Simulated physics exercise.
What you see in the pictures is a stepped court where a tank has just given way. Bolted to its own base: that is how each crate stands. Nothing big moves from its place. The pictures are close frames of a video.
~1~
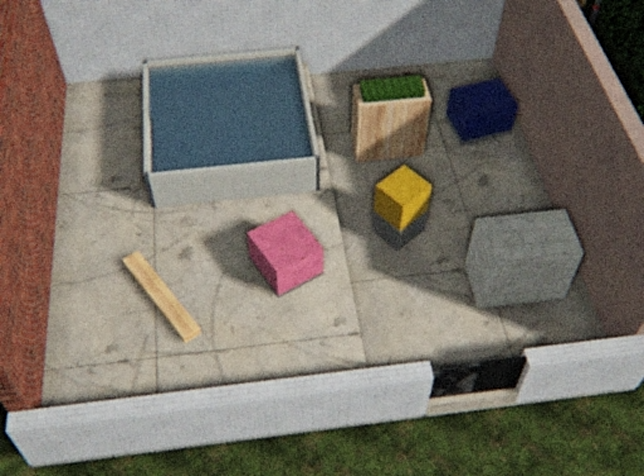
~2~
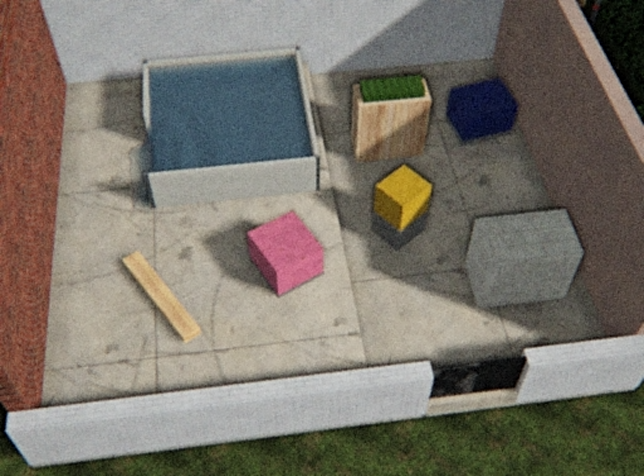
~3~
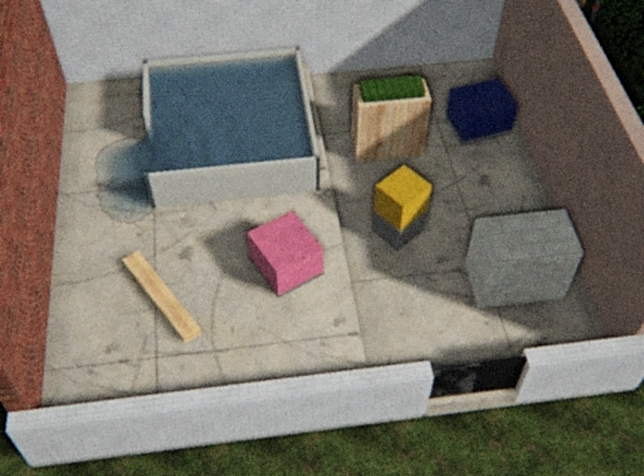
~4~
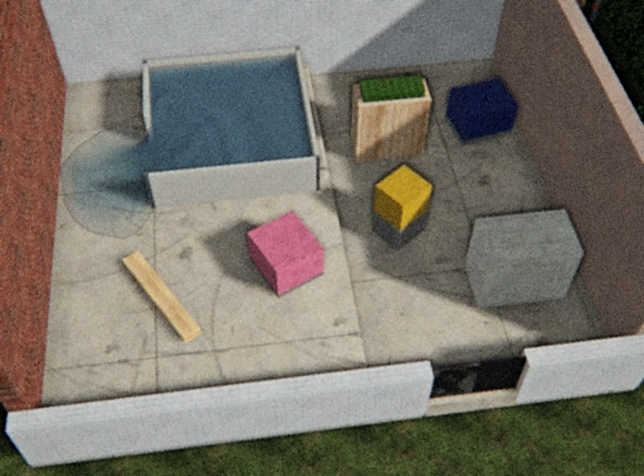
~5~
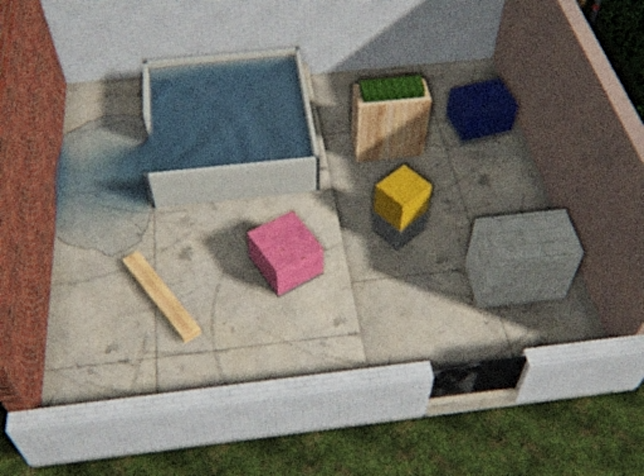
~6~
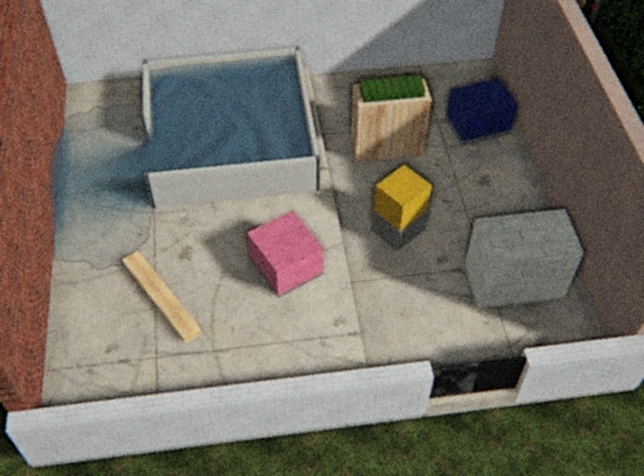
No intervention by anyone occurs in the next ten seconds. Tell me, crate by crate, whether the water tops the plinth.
The blue crate has too short a plinth; the yellow crate has a tall enough plinth; the pink crate has too short a plinth.
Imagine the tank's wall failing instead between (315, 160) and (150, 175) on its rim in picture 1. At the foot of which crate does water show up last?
It's the crate marked blue.
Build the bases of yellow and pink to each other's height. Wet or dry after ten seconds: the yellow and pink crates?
In that case the yellow crate is swamped, and the pink crate is unaffected.
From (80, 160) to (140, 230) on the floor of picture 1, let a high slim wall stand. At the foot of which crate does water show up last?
My answer: The blue-painted one.
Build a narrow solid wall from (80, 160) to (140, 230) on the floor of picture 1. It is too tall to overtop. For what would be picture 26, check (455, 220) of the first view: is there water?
There: Dry.
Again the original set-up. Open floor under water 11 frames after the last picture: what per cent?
That works out to some 25 in a hundred.
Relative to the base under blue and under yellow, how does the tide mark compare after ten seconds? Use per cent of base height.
Around 150 % and 20 %.
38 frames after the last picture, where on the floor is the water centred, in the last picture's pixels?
Somewhere around (228, 194) in the last view.
A moment on, water covers 15 % of the floor; the blue crate not reached, the yellow crate not reached, the pink crate not reached.
Next, water covers 25 % of the floor; the blue crate not reached, the yellow crate not reached, the pink crate not reached.
Then, water covers 35 % of the floor; the blue crate not reached, the yellow crate not reached, the pink crate not reached.
Later, water covers 75 % of the floor; the blue crate water round its plinth, the yellow crate water round its plinth, the pink crate water round its plinth.
In the end, water covers 95 % of the floor; the blue crate was topped, the yellow crate stayed above the water, the pink crate was topped.
